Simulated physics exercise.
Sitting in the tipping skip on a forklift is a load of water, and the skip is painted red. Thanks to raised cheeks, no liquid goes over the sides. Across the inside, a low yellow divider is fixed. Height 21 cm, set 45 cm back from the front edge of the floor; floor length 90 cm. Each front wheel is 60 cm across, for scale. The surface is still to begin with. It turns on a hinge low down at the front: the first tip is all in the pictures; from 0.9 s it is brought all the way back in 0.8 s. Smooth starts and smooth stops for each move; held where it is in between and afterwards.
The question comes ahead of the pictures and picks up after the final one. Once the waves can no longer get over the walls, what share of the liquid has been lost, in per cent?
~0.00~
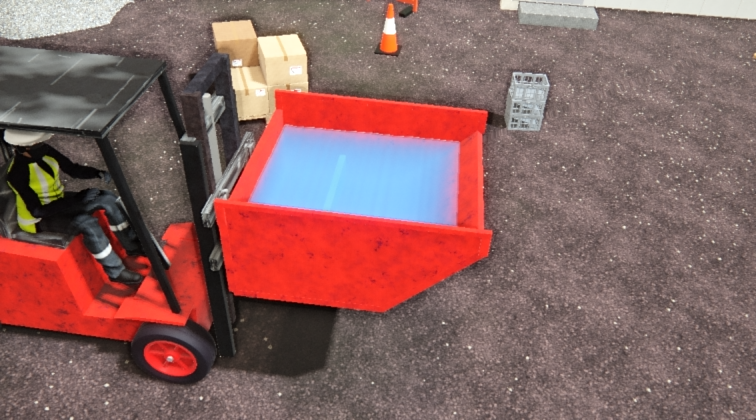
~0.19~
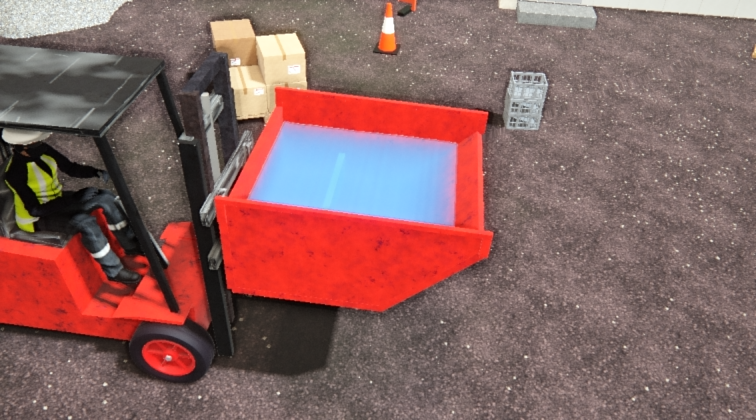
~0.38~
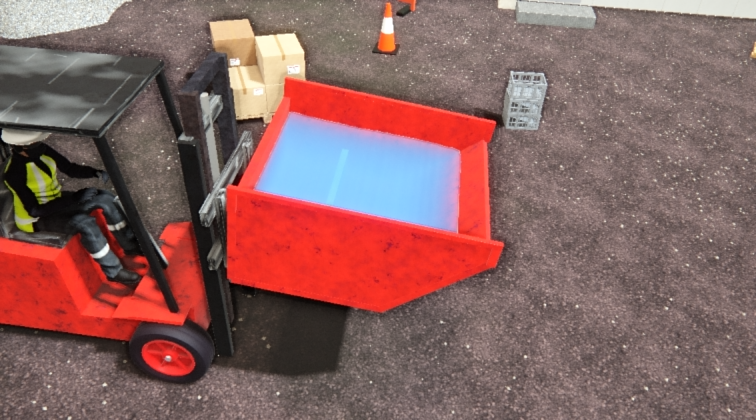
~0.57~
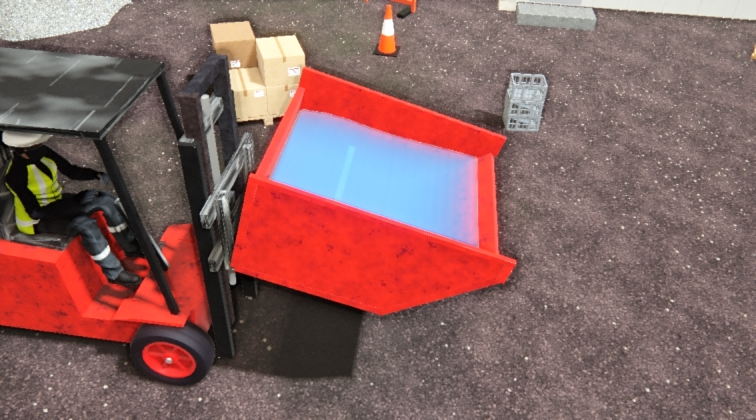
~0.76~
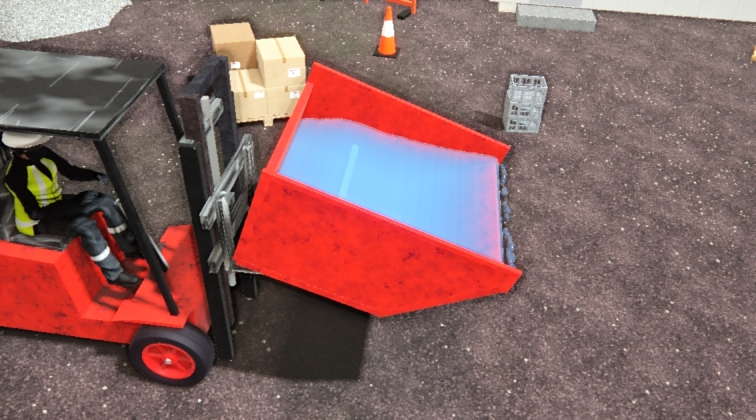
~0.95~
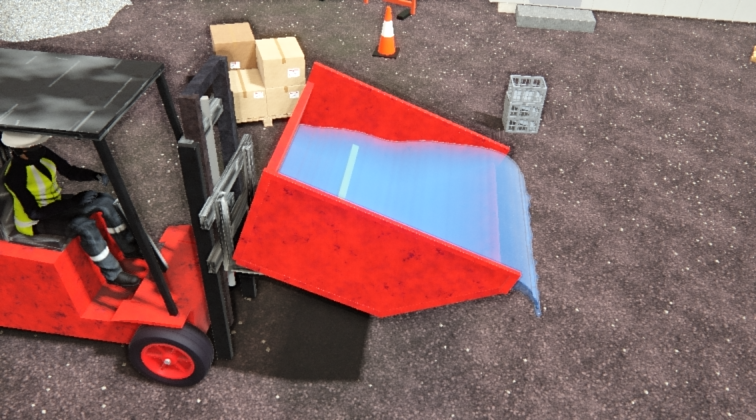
27 per cent.
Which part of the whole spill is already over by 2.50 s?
Near 100 in a hundred.
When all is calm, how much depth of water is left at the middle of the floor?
30 cm.
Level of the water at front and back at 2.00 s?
At the front 34 cm, at the back 30 cm.
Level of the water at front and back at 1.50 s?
Front level 38 cm, back level 18 cm.
By 1.50 s the skip is at 2° forwards, the surface stands 39 cm on the front, 18 cm on the back; the loss stands at 26 per cent, over the front.
By 2.00 s the surface stands 33 cm on the front, 31 cm on the back; the loss stands at 27 per cent, over the front.
By 2.50 s the surface stands 26 cm on the front, 37 cm on the back; the loss stands at 27 per cent, over the front.
By 4.59 s the loss stands at 27 per cent, over the front, 159 of 588 litres.
